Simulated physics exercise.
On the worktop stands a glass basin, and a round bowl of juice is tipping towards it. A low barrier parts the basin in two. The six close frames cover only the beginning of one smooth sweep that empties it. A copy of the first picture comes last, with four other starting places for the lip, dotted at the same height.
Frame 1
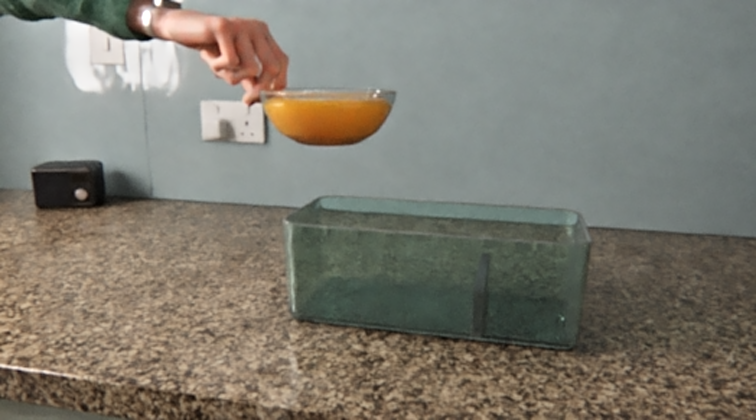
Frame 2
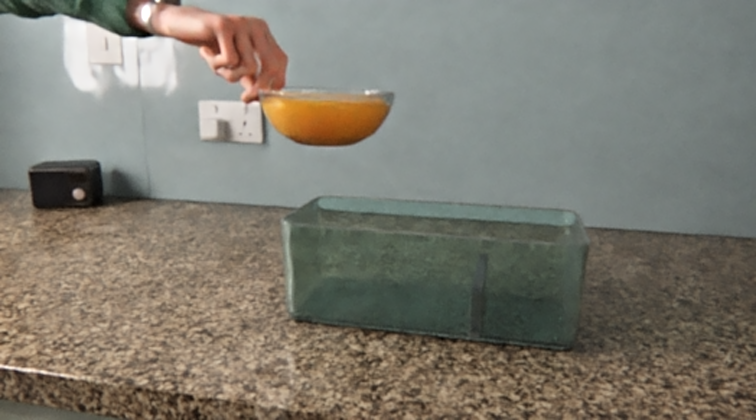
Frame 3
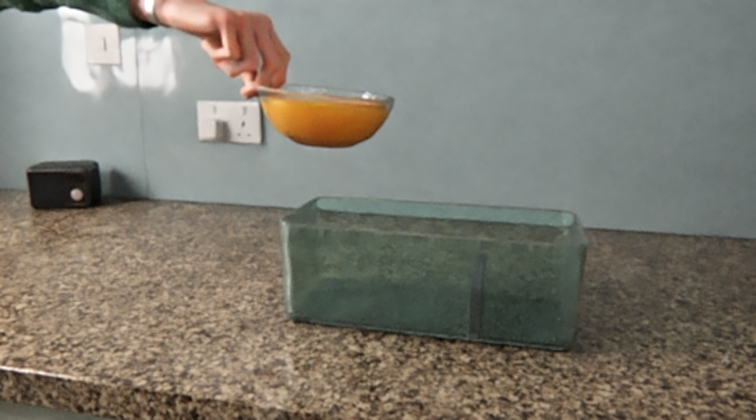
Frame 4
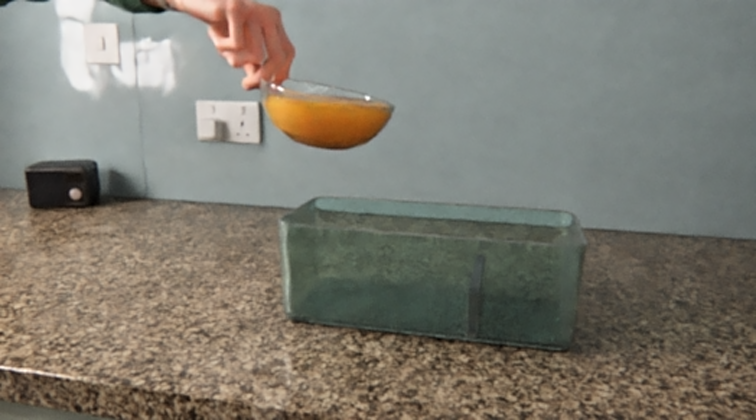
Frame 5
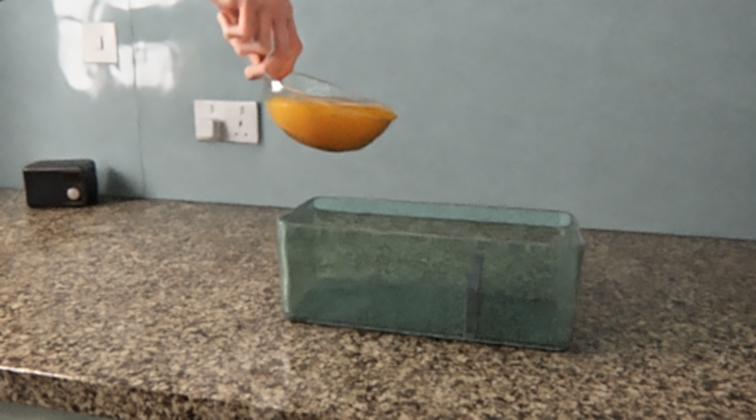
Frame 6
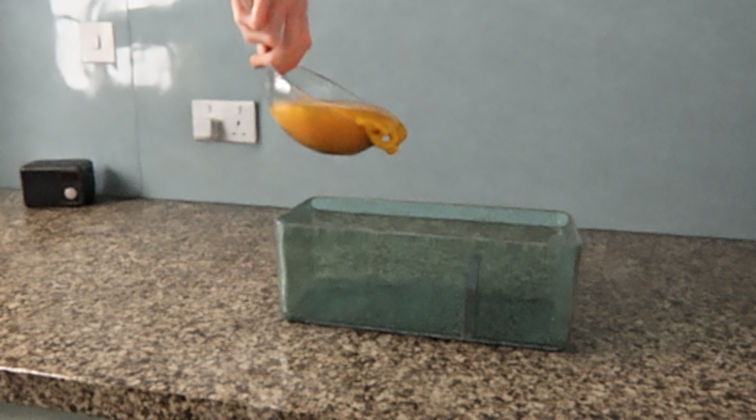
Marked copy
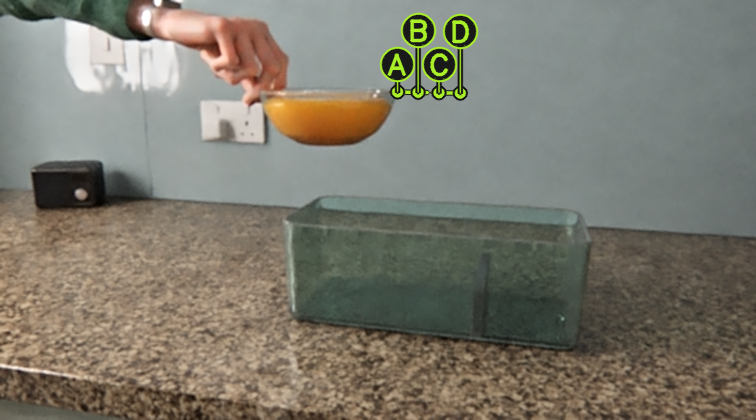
A hand holding a glass bowl of orange juice above a divided glass basin, tilting it rightward until juice slips over the lip.
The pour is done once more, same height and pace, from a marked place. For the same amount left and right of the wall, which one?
C.
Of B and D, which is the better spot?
Here it is spot D.
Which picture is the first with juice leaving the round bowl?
In picture 5.
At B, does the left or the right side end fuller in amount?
The left side.
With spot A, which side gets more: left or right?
More ends on the left.
On the marked copy, A at (397, 92); B at (418, 92); C at (439, 92); D at (460, 93).
For spot A, about 97 % ends left of the wall and 3 % right of it.
For spot B, about 86 % ends left of the wall and 14 % right of it.
For spot C, about 52 % ends left of the wall and 47 % right of it.
For spot D, about 29 % ends left of the wall and 71 % right of it.
